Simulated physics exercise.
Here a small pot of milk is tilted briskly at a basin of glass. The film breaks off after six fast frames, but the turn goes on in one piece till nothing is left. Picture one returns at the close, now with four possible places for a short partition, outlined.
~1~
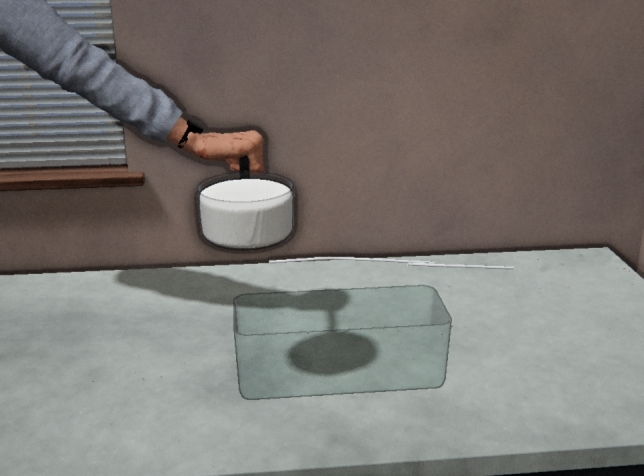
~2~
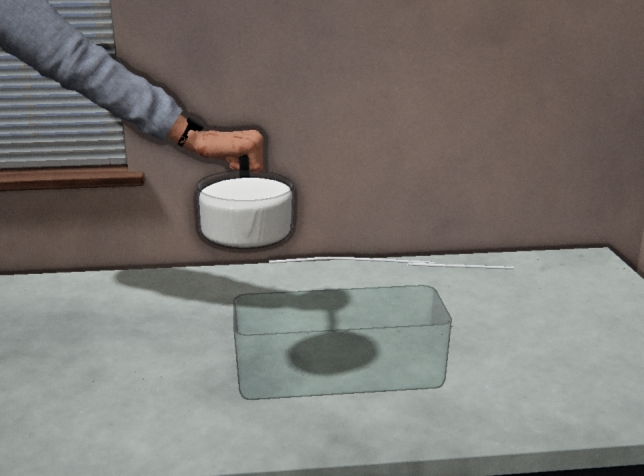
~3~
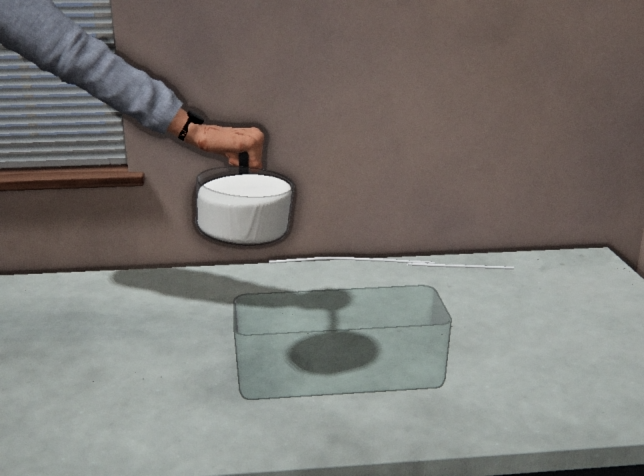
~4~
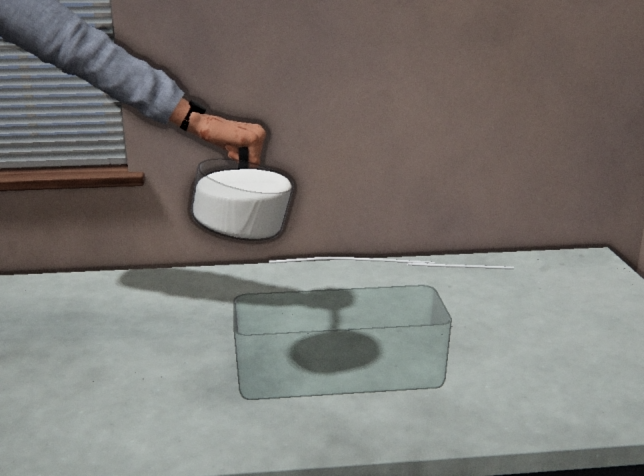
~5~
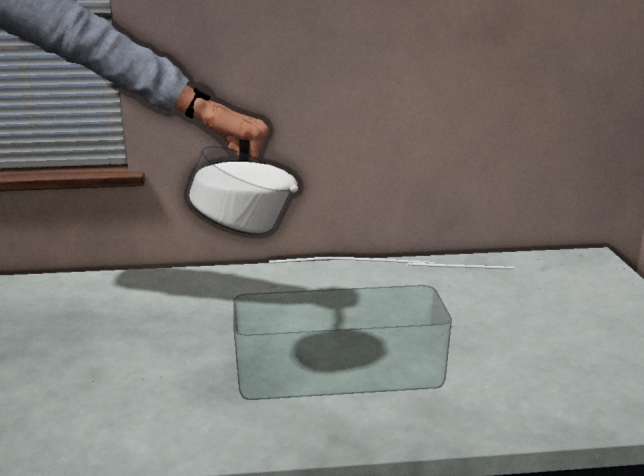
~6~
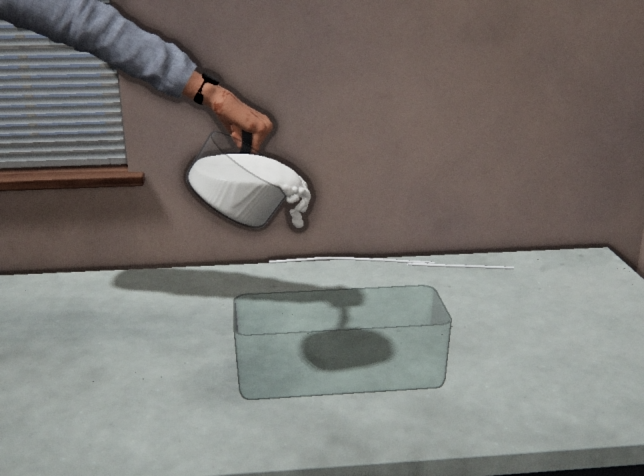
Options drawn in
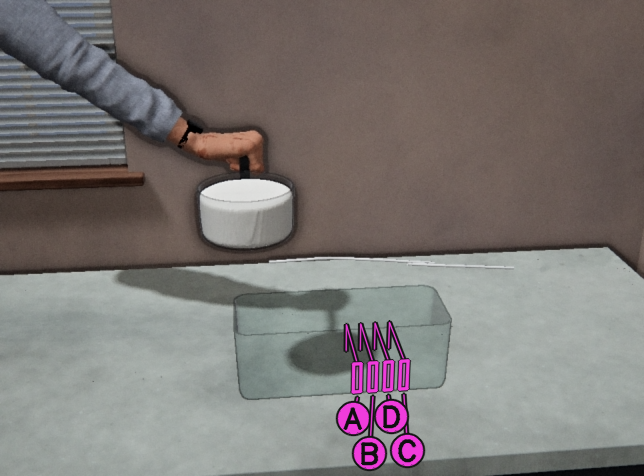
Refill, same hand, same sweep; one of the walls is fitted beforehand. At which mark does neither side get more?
I would pick position D.
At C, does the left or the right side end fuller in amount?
More ends on the left.
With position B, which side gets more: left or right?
The right side.
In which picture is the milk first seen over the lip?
Picture 5.
On the marked copy, A at (357, 397); B at (372, 396); C at (403, 394); D at (388, 395).
With A, about 9 % ends left of the wall and 90 % right of it.
With B, about 23 % ends left of the wall and 75 % right of it.
With C, about 82 % ends left of the wall and 15 % right of it; 3 % is lost outside.
With D, about 52 % ends left of the wall and 46 % right of it.
